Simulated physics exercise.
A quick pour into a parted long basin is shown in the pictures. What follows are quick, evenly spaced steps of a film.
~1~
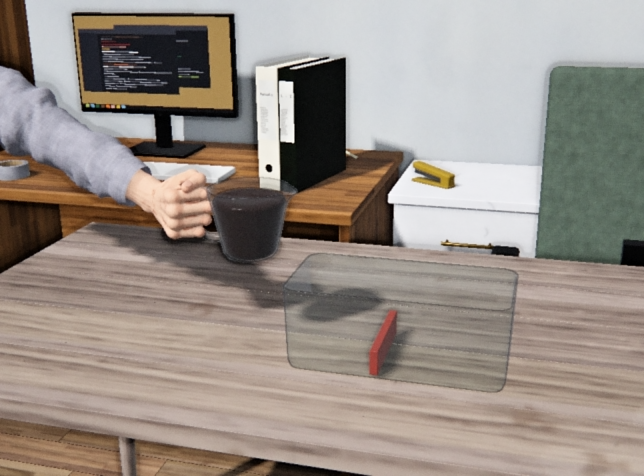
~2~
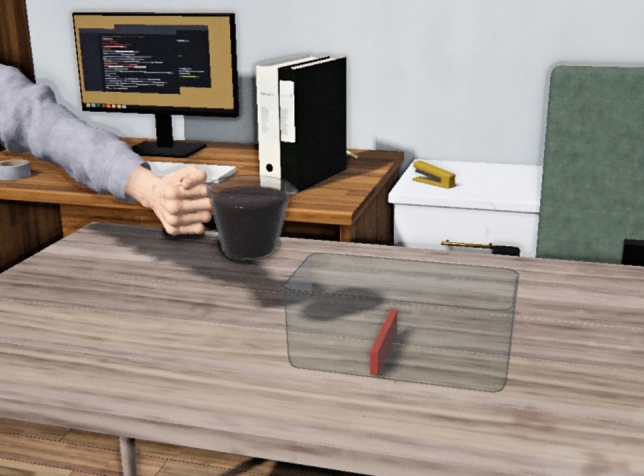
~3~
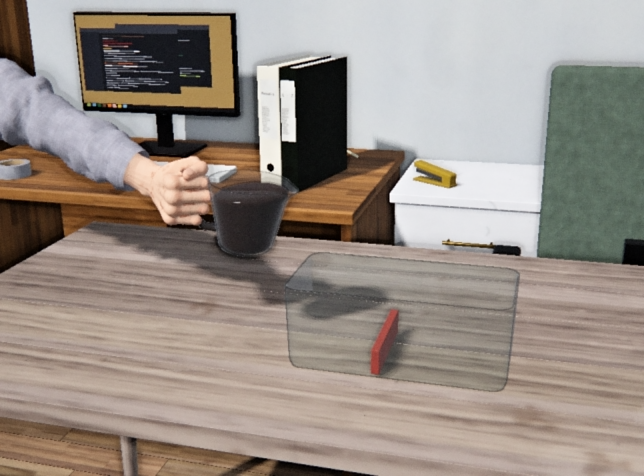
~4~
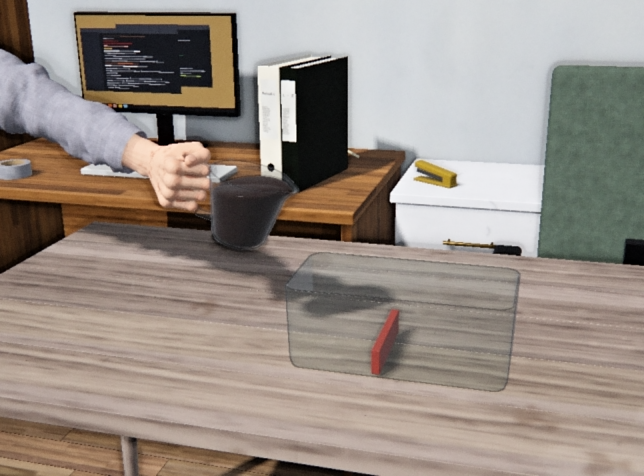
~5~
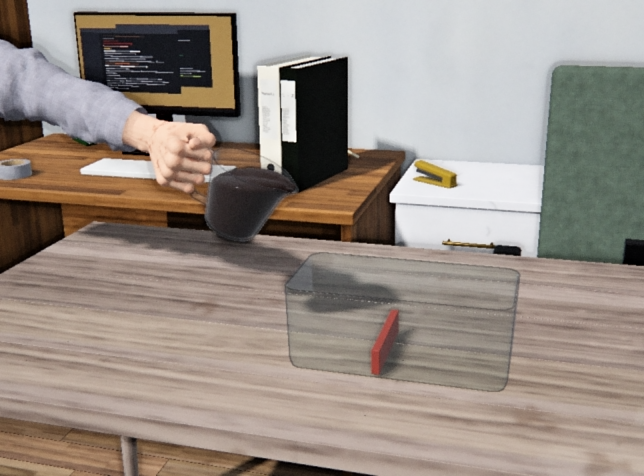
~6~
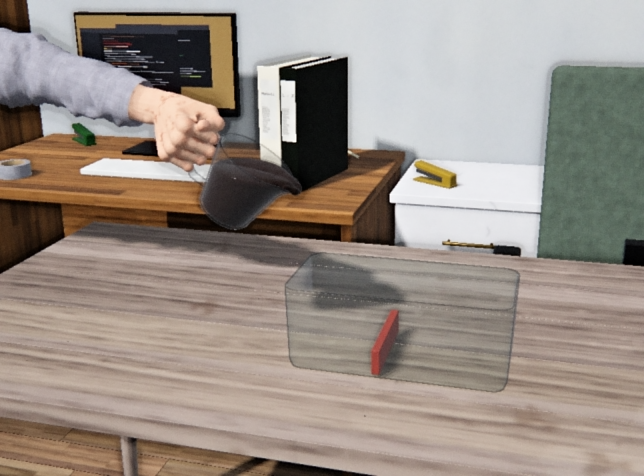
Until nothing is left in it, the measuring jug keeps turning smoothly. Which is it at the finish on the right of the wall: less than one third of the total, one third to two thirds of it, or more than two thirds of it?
At the finish the right of the wall has less than one third of the total.
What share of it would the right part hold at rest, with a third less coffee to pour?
20 per cent.
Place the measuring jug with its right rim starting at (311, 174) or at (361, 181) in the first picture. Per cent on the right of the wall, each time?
In order, some 65 and 75 percent.
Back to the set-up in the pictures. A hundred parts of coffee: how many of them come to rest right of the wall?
Close to 25 in a hundred.
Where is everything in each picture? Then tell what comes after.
The first frame shows tilt 0°; pouring edge (297, 192); surface from (216, 194) to (286, 199); the long basin's rim runs from (297, 271) to (515, 291); the wall's top is at (384, 331).
The second frame shows tilt 2°; pouring edge (298, 192); surface from (217, 193) to (287, 198).
The third frame shows tilt 6°; pouring edge (298, 192); surface from (217, 191) to (289, 193).
The fourth frame shows tilt 14°; pouring edge (298, 192); surface from (217, 185) to (292, 188).
The fifth frame shows tilt 24°; pouring edge (298, 192); surface from (216, 175) to (295, 187); 1 per cent is over the edge.
The sixth frame shows tilt 35°; pouring edge (297, 192); surface from (214, 168) to (290, 181); 2 per cent is over the edge.
A moment on, the tilt is 96° and 53 per cent is still to pour, 6 is left of the wall and 0 right of it.
Next, the tilt is 98° and 7 per cent is still to pour, 57 is left of the wall and 9 right of it.
Then the tilt is 98° and 1 per cent is still to pour, 72 is left of the wall and 19 right of it.
Later the tilt is 98° and 0 per cent is still to pour, 74 is left of the wall and 21 right of it.
At rest 72 per cent lies left of the wall, 24 right of it and 4 outside.
